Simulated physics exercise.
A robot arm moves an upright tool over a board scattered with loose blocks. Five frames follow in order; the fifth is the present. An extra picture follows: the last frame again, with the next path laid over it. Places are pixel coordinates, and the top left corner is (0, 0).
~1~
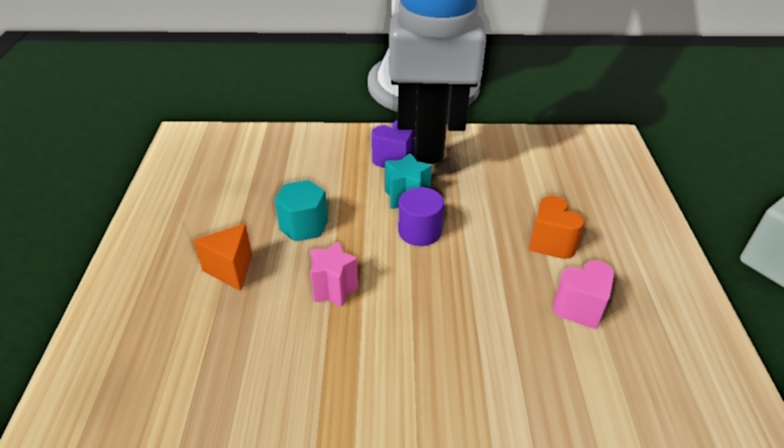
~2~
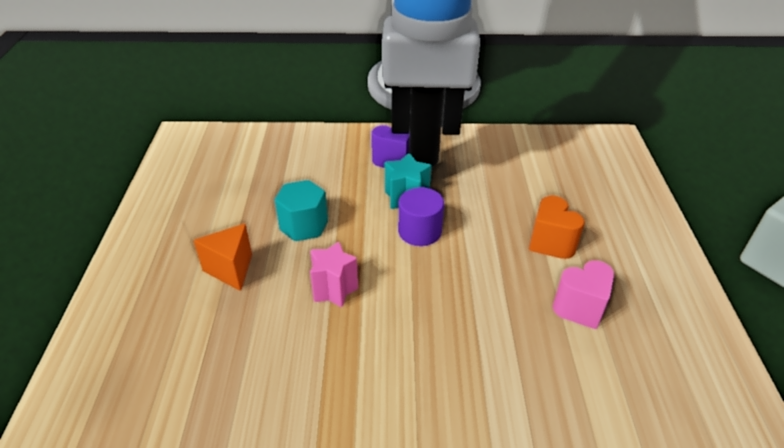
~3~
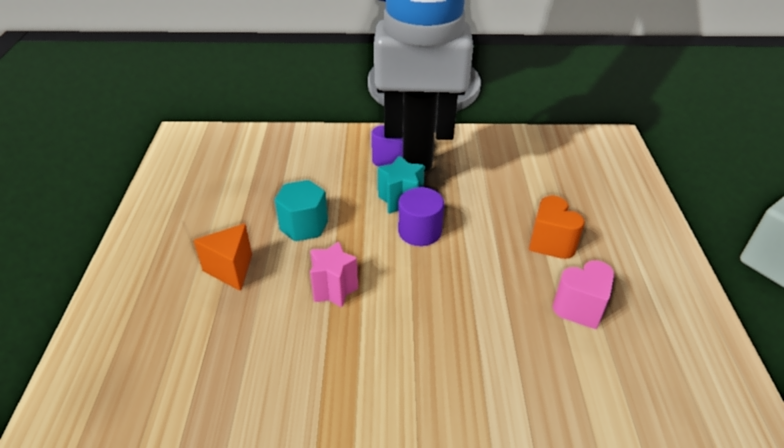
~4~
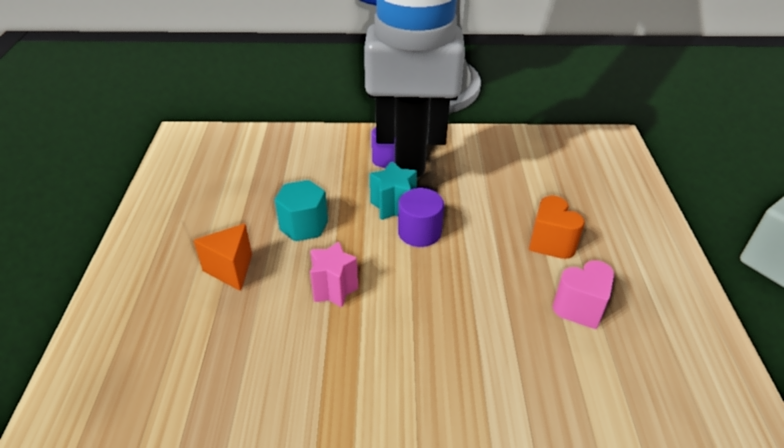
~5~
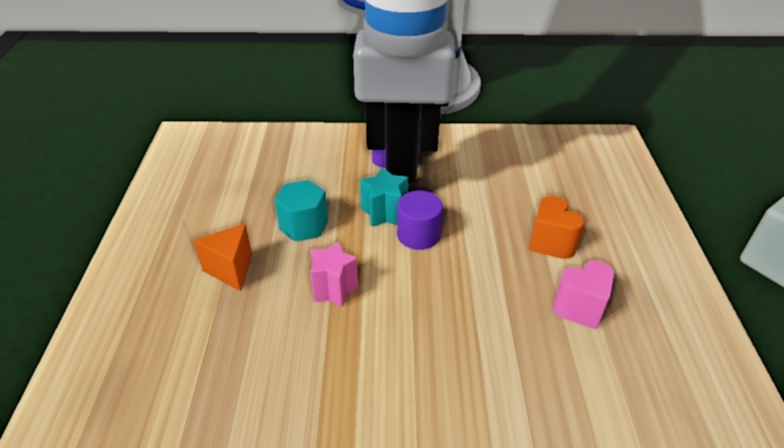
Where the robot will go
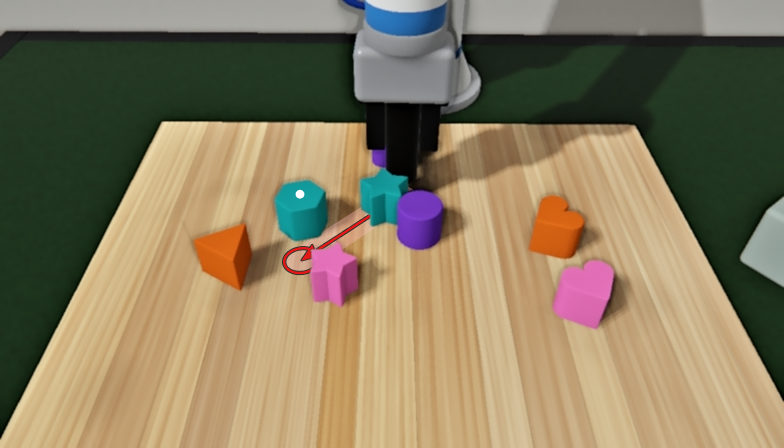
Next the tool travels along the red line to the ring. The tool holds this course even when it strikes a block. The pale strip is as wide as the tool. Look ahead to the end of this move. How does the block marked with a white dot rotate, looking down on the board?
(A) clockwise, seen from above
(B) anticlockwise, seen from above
The answer is A.
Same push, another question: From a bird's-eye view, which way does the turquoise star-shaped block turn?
From the top, the block rotates counterclockwise.
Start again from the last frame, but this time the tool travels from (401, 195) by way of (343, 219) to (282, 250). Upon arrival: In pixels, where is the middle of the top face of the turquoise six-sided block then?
At (244, 206).
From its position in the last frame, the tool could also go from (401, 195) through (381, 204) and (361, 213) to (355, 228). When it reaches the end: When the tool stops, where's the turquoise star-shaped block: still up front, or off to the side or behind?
I'm fairly sure the turquoise star-shaped block rides along ahead of the tool to the very end.
The line goes from (401, 195) directly to (302, 260); the dot is on the turquoise six-sided block.
On the path given first. One third of the way, tool (370, 196); turquoise star-shaped block (353, 205).
Two thirds of the way, tool (335, 218); turquoise star-shaped block (323, 230), turned 20° anticlockwise.
At the end, tool (299, 240); turquoise six-sided block (293, 197), turned 25° clockwise; pink star-shaped block (326, 280), turned 30° anticlockwise; turquoise star-shaped block (301, 255), turned 45° anticlockwise; purple round block unmoved.
